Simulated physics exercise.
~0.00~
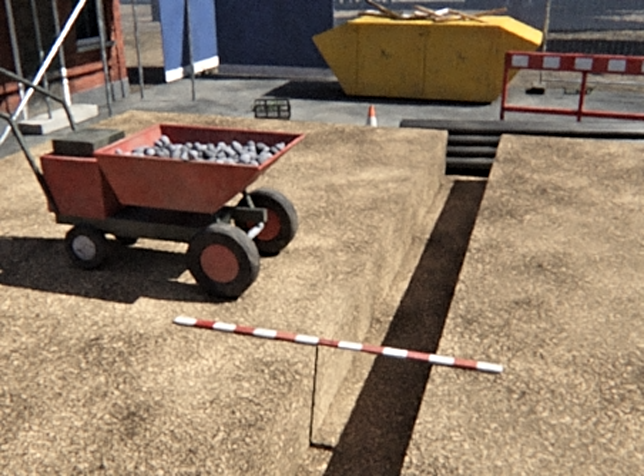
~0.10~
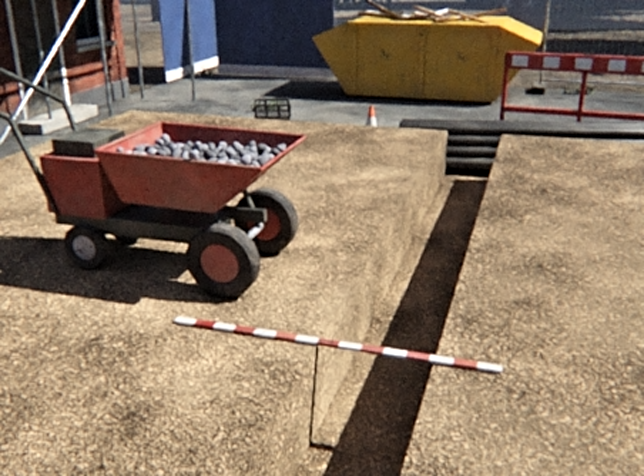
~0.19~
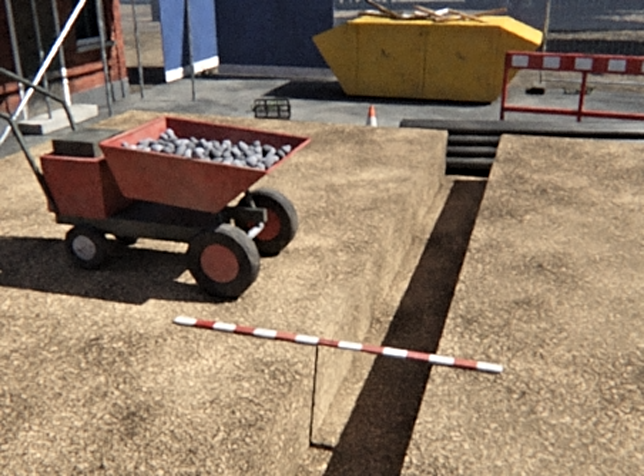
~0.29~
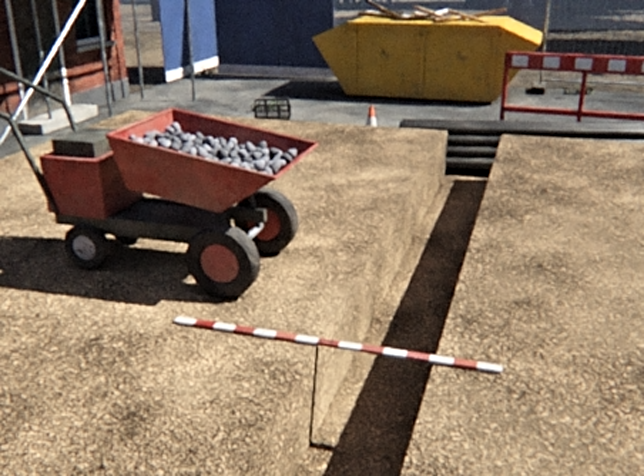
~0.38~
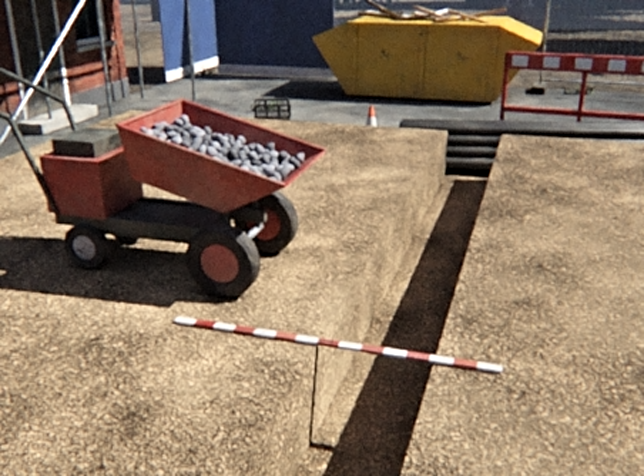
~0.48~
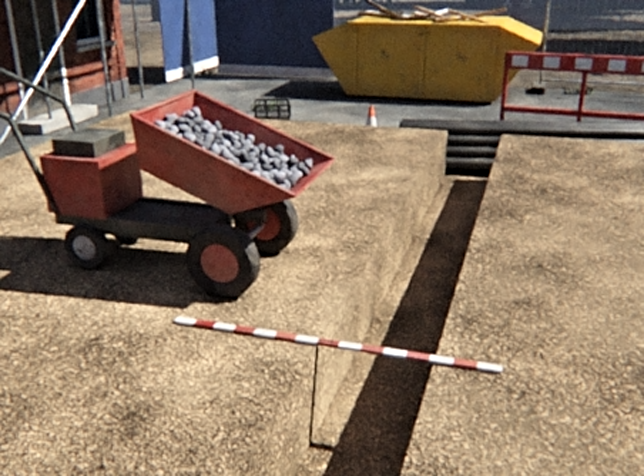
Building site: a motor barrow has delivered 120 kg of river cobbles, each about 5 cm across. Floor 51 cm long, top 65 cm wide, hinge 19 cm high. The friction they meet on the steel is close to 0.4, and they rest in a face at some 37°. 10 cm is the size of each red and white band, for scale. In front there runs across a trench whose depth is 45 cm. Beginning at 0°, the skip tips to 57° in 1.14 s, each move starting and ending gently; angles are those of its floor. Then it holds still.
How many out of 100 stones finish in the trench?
About 100 of them.
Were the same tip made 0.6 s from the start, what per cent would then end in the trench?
My guess is near 100 percent.
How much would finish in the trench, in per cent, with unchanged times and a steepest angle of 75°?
Close to 100 per cent then.
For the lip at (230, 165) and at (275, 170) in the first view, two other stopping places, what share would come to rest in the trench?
The first start gives about 80 per cent, the second about 100.
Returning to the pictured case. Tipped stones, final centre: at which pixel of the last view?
I'd point to around (397, 356).
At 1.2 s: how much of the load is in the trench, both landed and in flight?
About 15 per cent by then.
After 0.9 s the floor is at 48°; 100 % in the skip; the foremost stones are at (325, 216).
After 1.2 s the floor is at 57°; 82 % in the skip, 2 % short of the trench, 16 % in the trench; the foremost stones are at (394, 319).
After 1.6 s the floor is at 57°; 47 % in the skip, 2 % short of the trench, 52 % in the trench; the foremost stones are at (443, 365).
After 3.5 s the floor is at 57°; 0 % in the skip, 100 % in the trench; the foremost stones are at (445, 362).
